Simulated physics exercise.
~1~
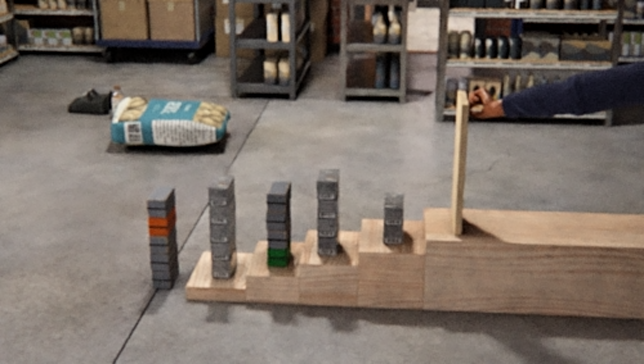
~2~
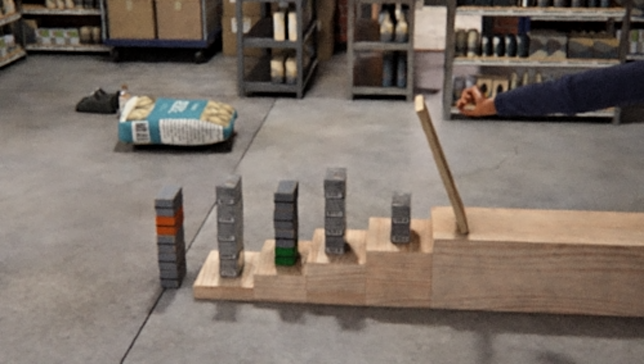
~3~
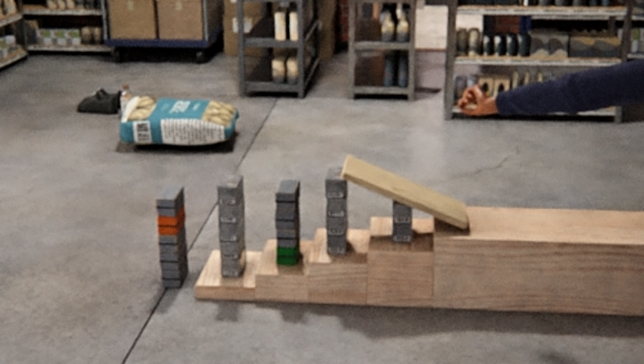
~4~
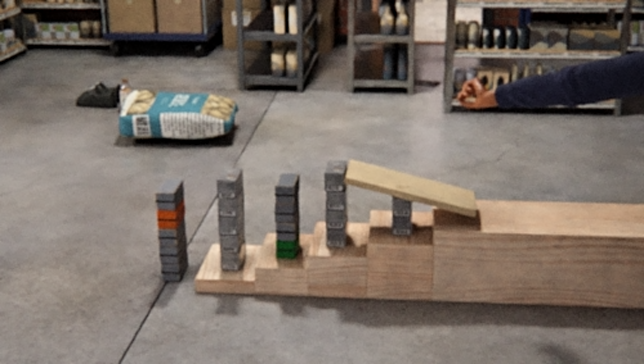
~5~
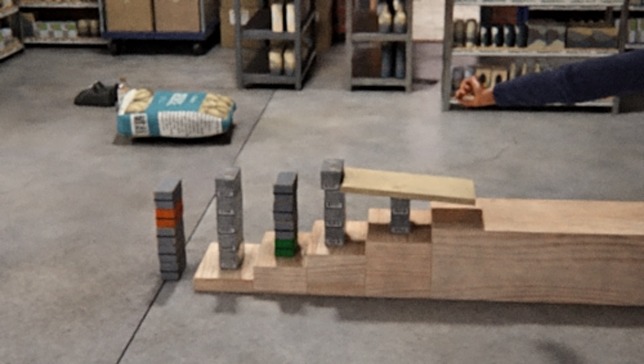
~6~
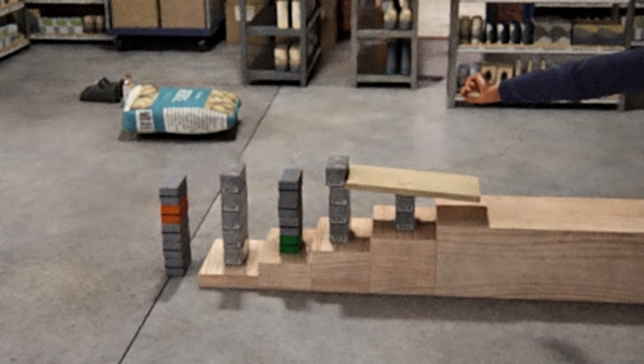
A wooden board stands on end atop a long timber block, at the right of five single columns of small grey packets set on descending steps, the farthest on the floor. A hand reaching in from the right pushes near its top, and the board tips left, leaving the hand behind. It drops over the nearest, shorter column and lands sloping against the top of the next. The board then shifts slightly right and settles almost flat across the short column. All five columns remain standing, the green and orange packets still in place.
